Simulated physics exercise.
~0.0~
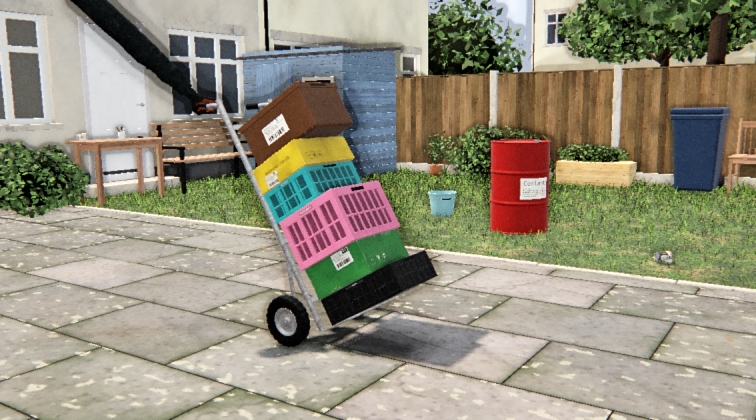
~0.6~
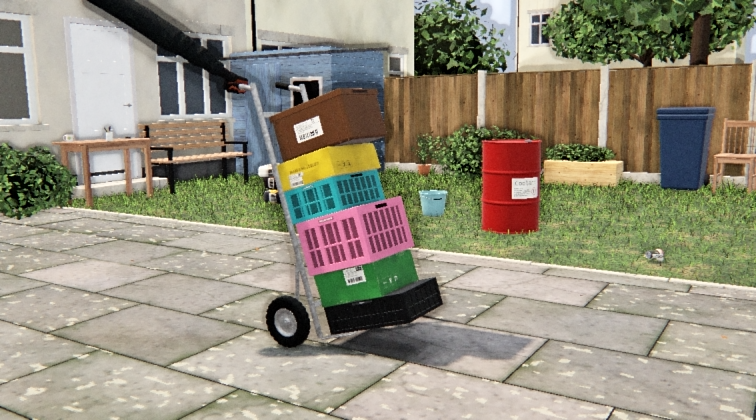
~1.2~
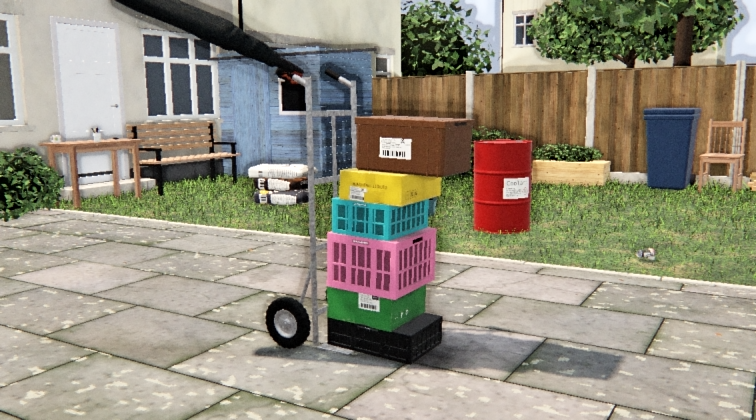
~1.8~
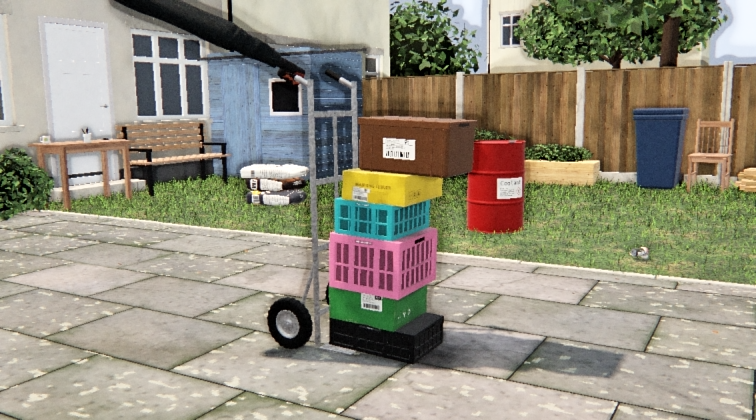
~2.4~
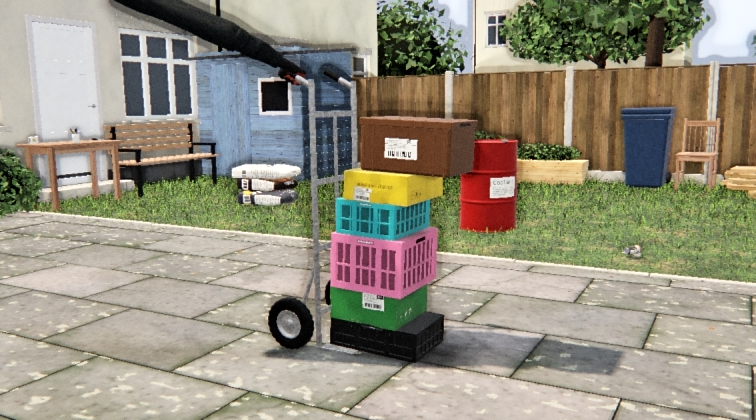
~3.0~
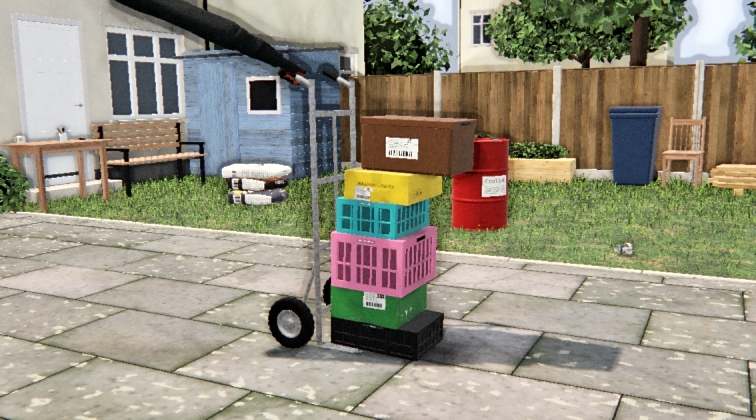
Leaning hand truck stacked with colourful crates and boxes swinging upright on a garden patio, the load shifting slightly but staying stacked.
